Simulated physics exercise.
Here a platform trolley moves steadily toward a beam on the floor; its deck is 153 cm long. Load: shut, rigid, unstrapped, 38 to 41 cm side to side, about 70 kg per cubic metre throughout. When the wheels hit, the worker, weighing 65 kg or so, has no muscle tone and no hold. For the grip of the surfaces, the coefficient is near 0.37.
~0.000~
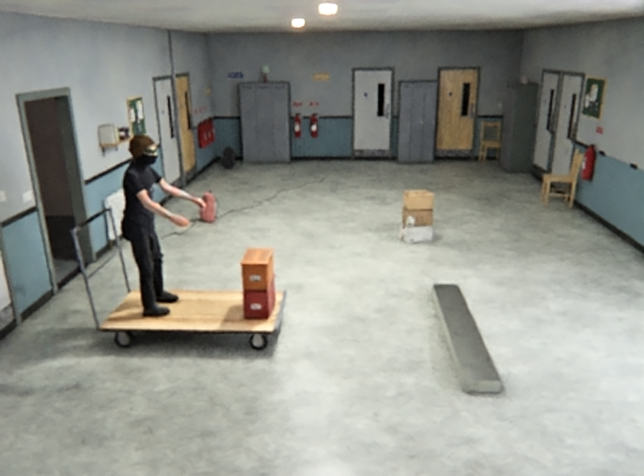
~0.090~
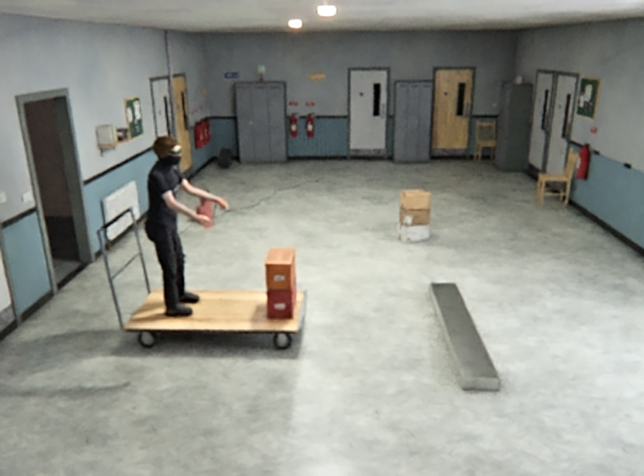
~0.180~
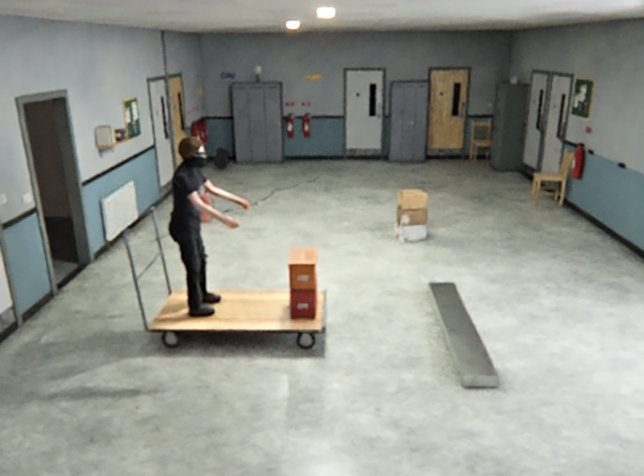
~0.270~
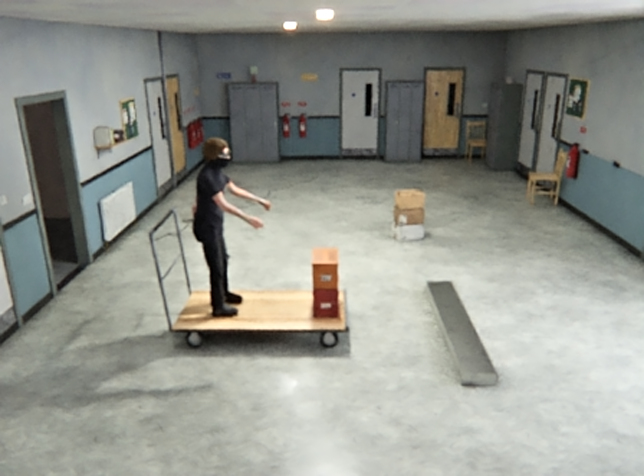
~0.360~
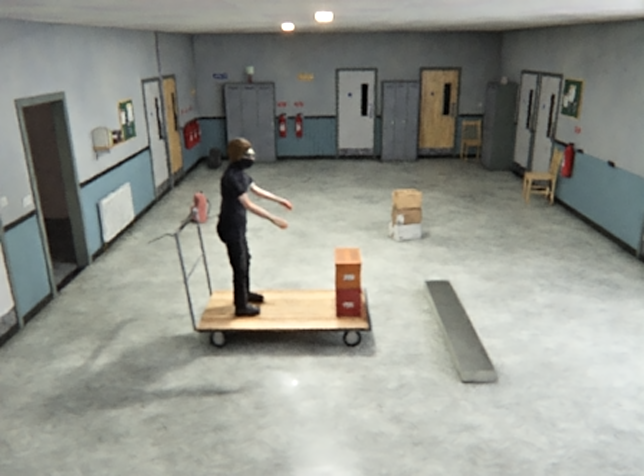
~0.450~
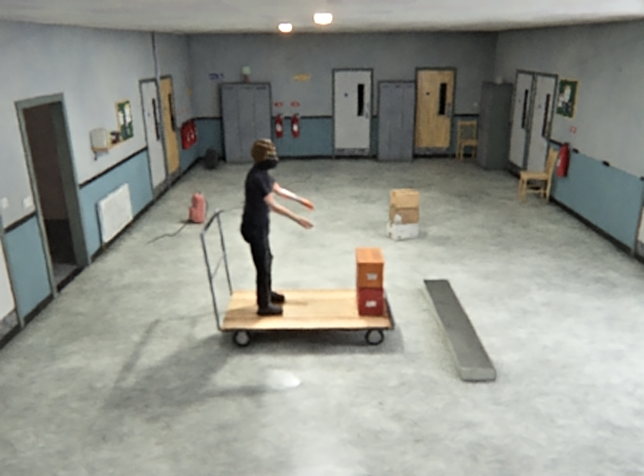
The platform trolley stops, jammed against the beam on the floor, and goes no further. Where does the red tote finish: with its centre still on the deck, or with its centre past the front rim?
The red tote finishes past the front rim.
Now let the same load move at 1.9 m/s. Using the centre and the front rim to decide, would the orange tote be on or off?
I'd expect orange to come away.
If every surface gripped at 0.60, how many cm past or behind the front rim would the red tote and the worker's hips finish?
In that case red 60 past, hips 120 past.
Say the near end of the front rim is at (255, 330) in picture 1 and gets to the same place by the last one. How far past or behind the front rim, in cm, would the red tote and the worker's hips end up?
In that case red 30 past, hips 90 past.
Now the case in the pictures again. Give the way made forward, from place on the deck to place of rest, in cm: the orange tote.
Orange 190.
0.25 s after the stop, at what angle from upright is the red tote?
Tilt from vertical: Around 30°.
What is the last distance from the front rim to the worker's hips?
About 70 cm past the rim.
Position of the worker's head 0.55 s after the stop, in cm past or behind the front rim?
Position: Around 40 cm past the rim.
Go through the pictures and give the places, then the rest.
In the first frame, red tote (260, 296), hips (138, 224), rim corner (275, 331); 0 cm covered, 158 to go.
In the second frame, red tote (282, 296), hips (162, 225), rim corner (299, 330); 20 cm covered, 138 to go.
In the third frame, red tote (304, 295), hips (185, 225), rim corner (324, 330); 41 cm covered, 118 to go.
In the fourth frame, red tote (326, 295), hips (208, 226), rim corner (347, 329); 61 cm covered, 97 to go.
In the fifth frame, red tote (348, 294), hips (232, 226), rim corner (371, 328); 82 cm covered, 77 to go.
In the sixth frame, red tote (369, 294), hips (255, 226), rim corner (394, 326); 102 cm covered, 56 to go. Speed about 2.3 m/s.
The wheels strike at 0.70 s.
After 1.25 s the red tote is 2 cm past the rim, tilted 75°, near (452, 290) in the last picture's view.
After 1.70 s the red tote is 26 cm past the rim, tilted 165°, near (476, 305) in the last picture's view.
At rest, 3.5 s, past the rim, red tote, orange tote and the worker's hips; nothing is left behind it.
